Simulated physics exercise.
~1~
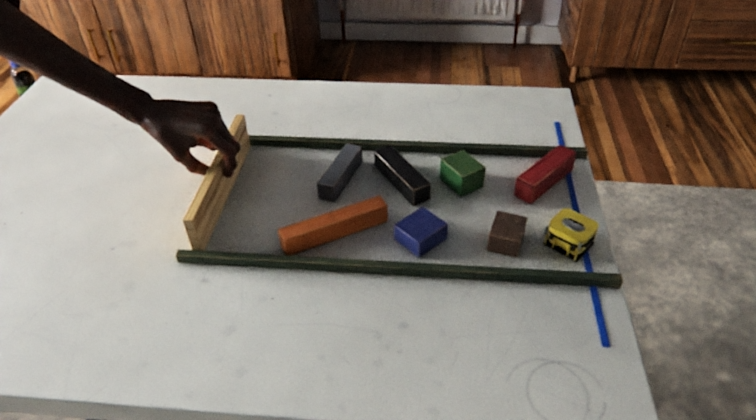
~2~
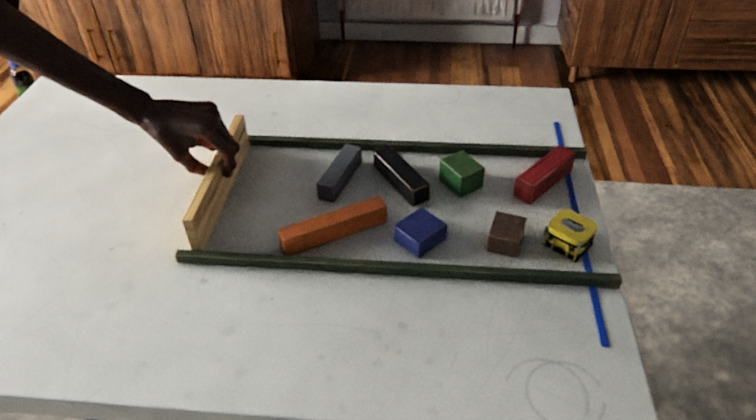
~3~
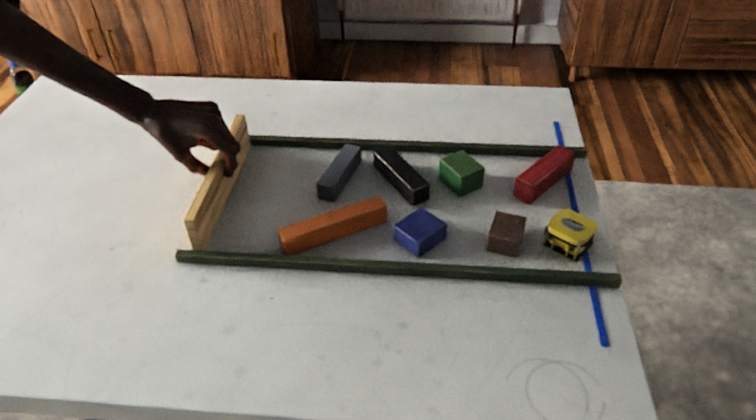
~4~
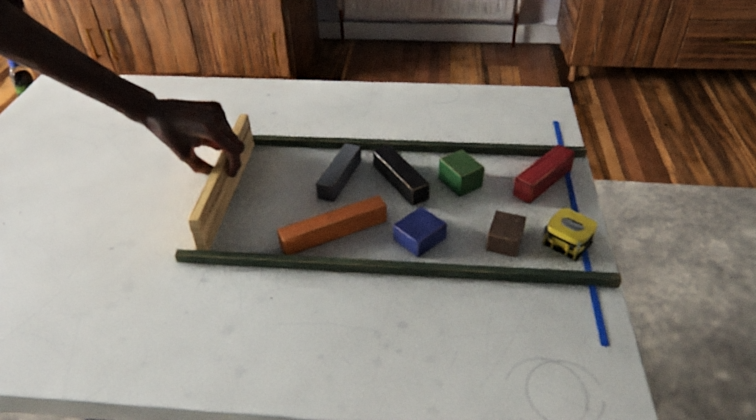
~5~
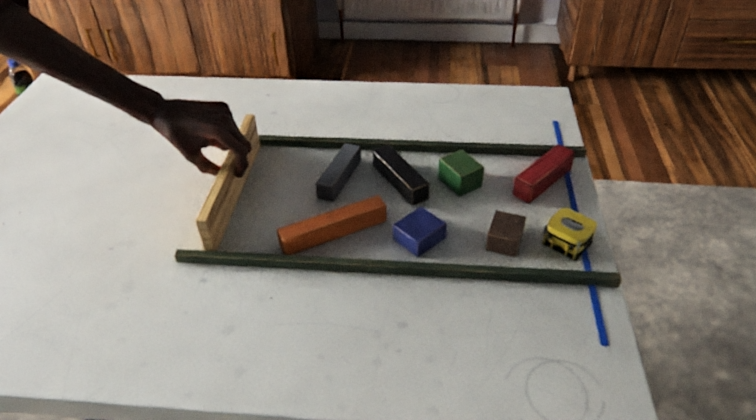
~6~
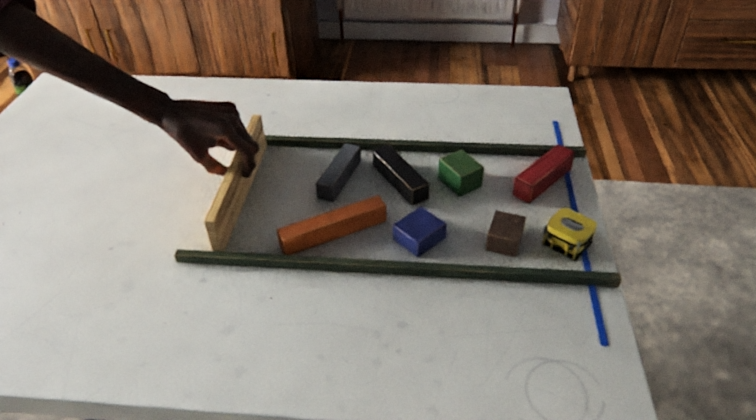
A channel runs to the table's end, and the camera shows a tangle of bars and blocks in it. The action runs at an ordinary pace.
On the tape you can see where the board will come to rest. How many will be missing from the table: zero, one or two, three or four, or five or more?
Odds are the fallen group will hold five or more.
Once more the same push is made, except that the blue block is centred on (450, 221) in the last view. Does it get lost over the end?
Result: The blue block ends down.
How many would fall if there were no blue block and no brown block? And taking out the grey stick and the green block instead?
Try one: 4; try two: 4.
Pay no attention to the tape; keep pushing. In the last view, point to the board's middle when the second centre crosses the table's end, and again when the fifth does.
It sits around (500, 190) and after that around (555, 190).
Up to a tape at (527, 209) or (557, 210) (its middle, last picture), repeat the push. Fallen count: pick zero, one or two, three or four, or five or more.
First tape: Three or four; second tape: Three to four.
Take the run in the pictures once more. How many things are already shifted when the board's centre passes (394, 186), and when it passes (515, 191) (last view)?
At first I count 5, and then 8.
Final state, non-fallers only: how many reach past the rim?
1.
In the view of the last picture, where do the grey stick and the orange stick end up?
Going in order: First (580, 180), then (607, 229).
Soon after, none off yet; yellow case at rest near (570, 233); red stick at rest near (544, 173); brown block at rest near (506, 233).
Then, none off yet; yellow case moved about its own width near (594, 234); red stick moved a little near (565, 177); brown block moved about its own width near (552, 236).
At rest, the number that fall off is five or more; fallen, black bar, blue block, green block, brown block, red stick and yellow case.
